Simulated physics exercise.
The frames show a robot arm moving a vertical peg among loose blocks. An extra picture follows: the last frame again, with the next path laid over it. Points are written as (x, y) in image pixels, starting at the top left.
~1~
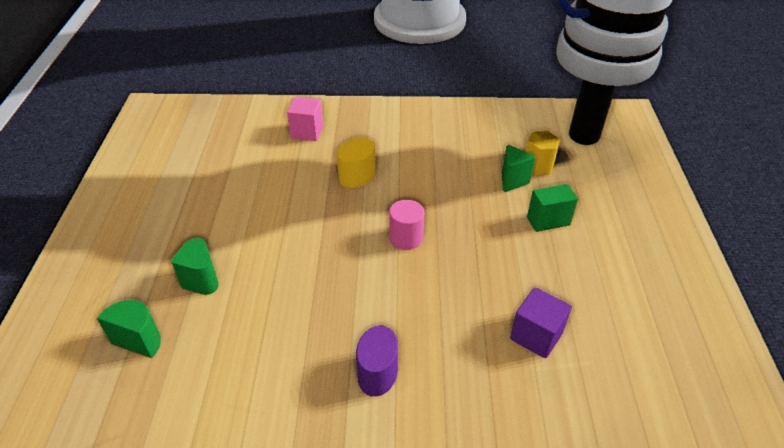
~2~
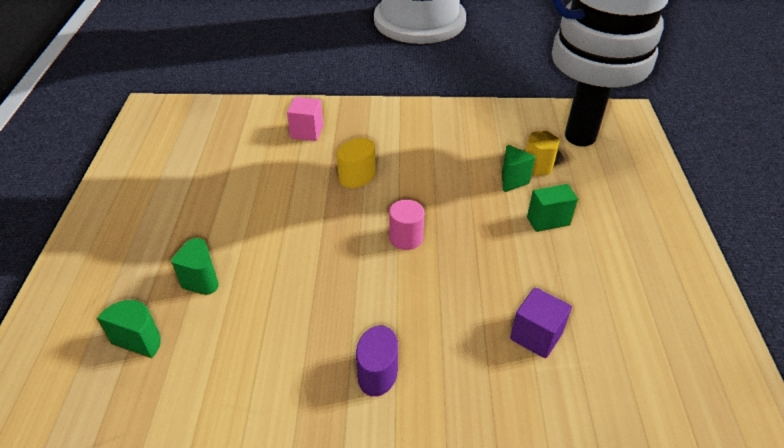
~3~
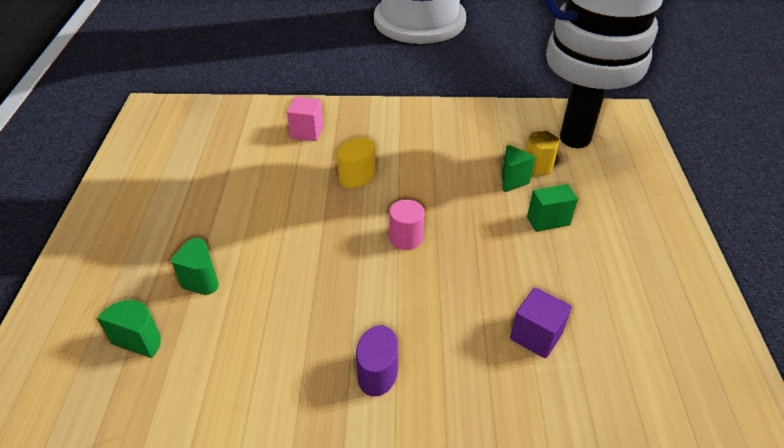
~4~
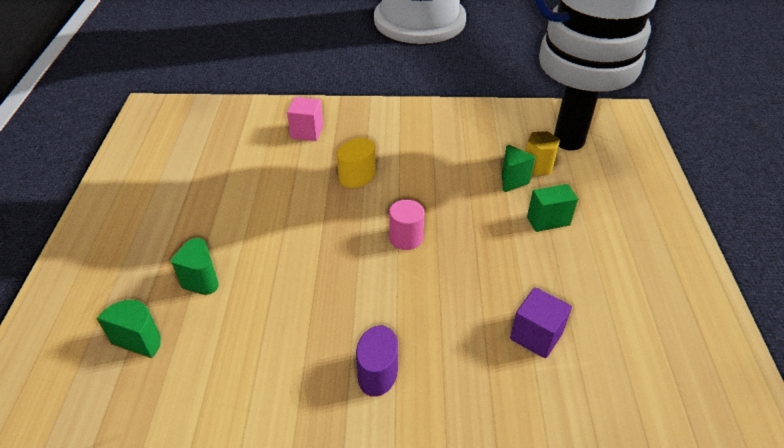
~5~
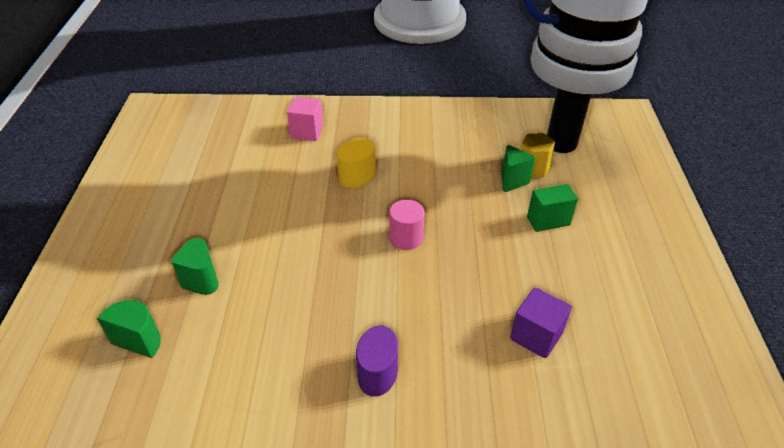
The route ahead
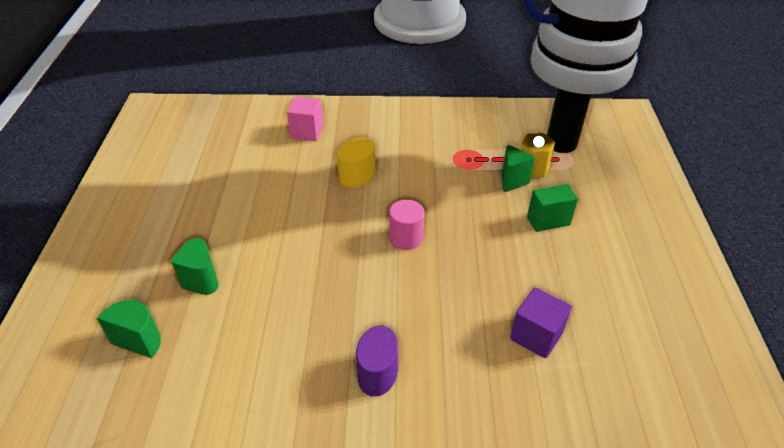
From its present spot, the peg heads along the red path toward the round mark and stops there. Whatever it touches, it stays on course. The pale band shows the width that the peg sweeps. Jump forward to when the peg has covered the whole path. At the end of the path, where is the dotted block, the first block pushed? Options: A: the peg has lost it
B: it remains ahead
A.
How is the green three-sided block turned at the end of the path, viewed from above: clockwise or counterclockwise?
It goes anticlockwise.
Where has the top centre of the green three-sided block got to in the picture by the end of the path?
At (496, 170).
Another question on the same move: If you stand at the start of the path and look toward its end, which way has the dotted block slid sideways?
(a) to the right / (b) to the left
b (to the left)
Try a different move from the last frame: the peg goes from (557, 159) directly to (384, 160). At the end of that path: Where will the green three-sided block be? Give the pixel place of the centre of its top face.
At pixel (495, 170).
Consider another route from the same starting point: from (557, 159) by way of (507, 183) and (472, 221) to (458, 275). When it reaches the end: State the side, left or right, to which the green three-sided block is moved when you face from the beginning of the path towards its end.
My prediction: Rightwards.
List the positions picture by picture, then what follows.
In the first frame, tip of the peg (584, 137), middles of tops, green three-sided block (517, 155), yellow hexagonal block (544, 139), green rectangular block (556, 194).
In the second frame, peg (580, 138), nothing pushed.
In the third frame, peg (575, 140), nothing pushed.
In the fourth frame, peg (569, 142), nothing pushed.
In the fifth frame, peg (561, 145), green three-sided block (517, 155), yellow hexagonal block (539, 142), green rectangular block (556, 194).
The line goes in a line from (557, 159) to (468, 160); the dot is on the yellow hexagonal block.
The first path, step by step. Halfway along, peg (515, 145); green three-sided block (499, 166), turned 15° anticlockwise; yellow hexagonal block (505, 150), turned 35° anticlockwise.
At the end, peg (470, 145); green three-sided block (496, 170), turned 35° anticlockwise; yellow hexagonal block (494, 153), turned 55° anticlockwise; green rectangular block unmoved.
